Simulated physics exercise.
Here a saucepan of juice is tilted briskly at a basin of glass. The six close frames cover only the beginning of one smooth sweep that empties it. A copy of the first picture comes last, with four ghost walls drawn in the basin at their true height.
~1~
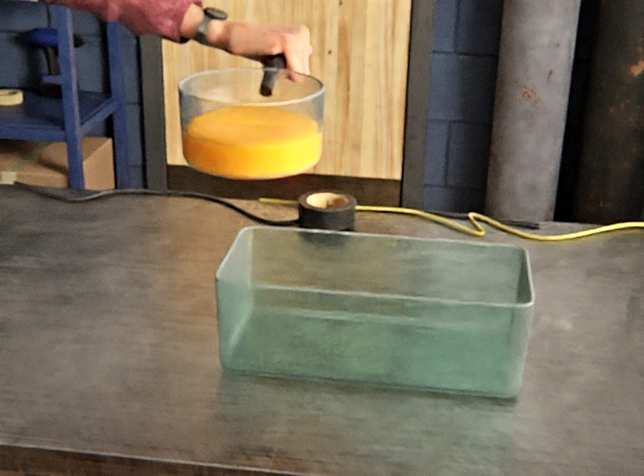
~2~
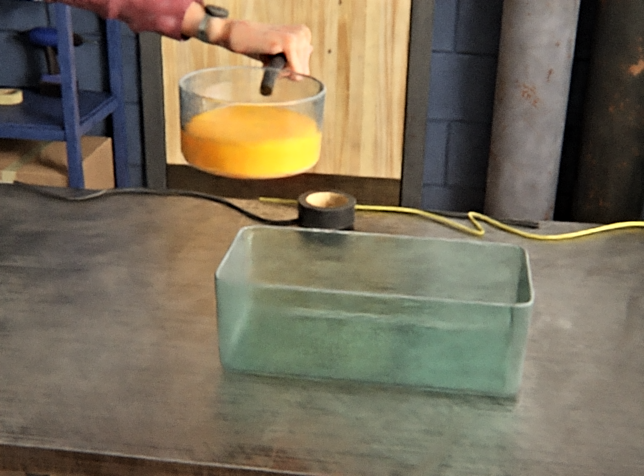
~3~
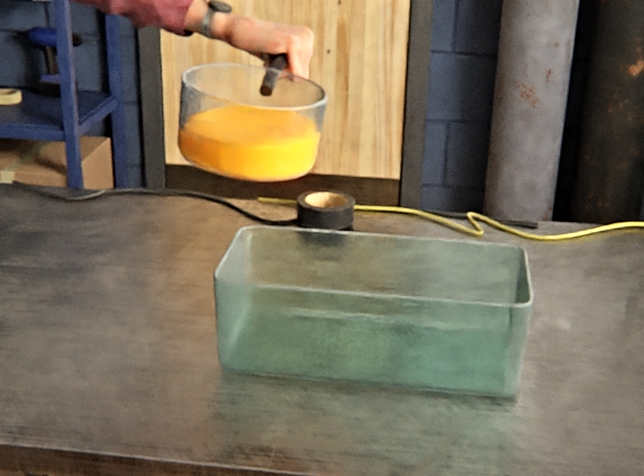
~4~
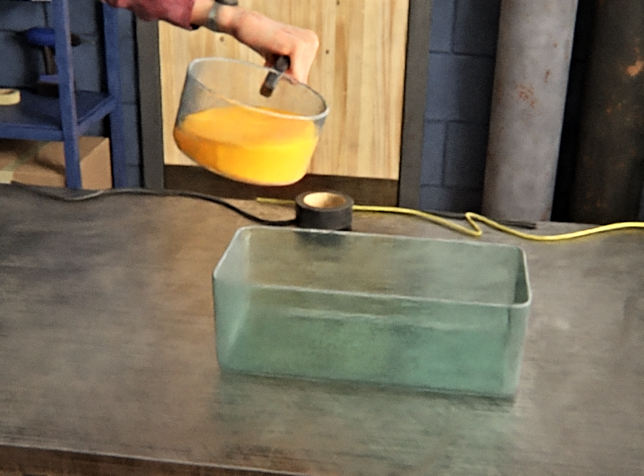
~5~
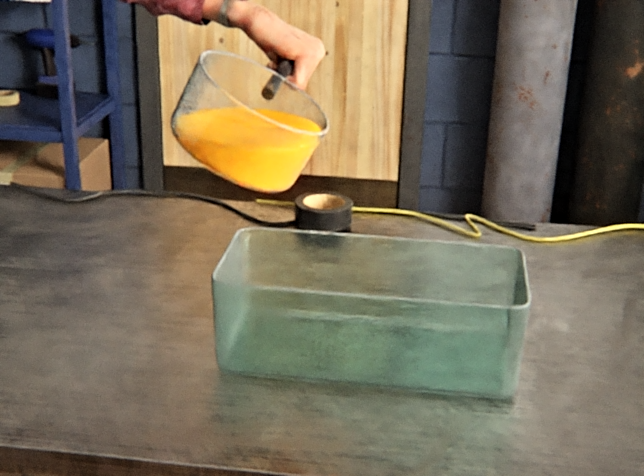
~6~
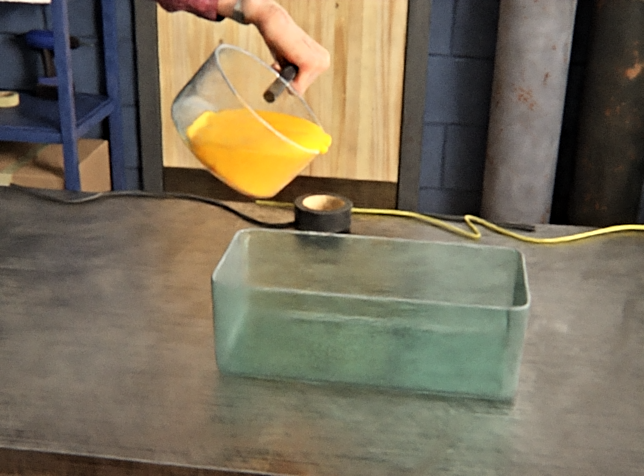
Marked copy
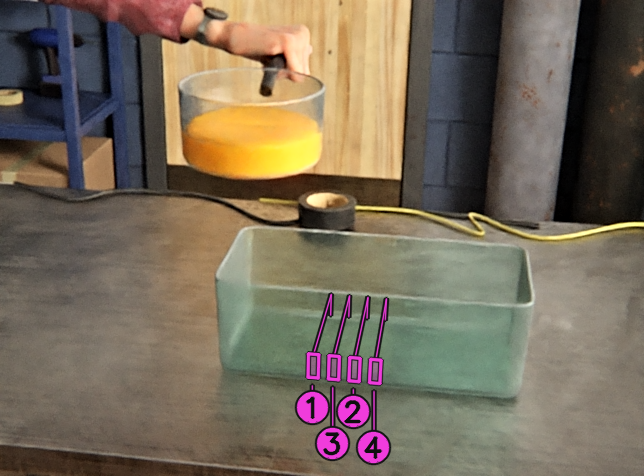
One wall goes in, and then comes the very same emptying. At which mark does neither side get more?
I would pick slot 2.
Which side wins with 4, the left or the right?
The left one.
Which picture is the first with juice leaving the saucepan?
Picture 6.
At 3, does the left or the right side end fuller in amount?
The right side.
In magenta, 1 at (312, 385); 2 at (353, 389); 3 at (332, 387); 4 at (373, 391).
For slot 1, about 16 % ends left of the wall and 83 % right of it.
For slot 2, about 51 % ends left of the wall and 48 % right of it.
For slot 3, about 32 % ends left of the wall and 67 % right of it.
For slot 4, about 76 % ends left of the wall and 23 % right of it.
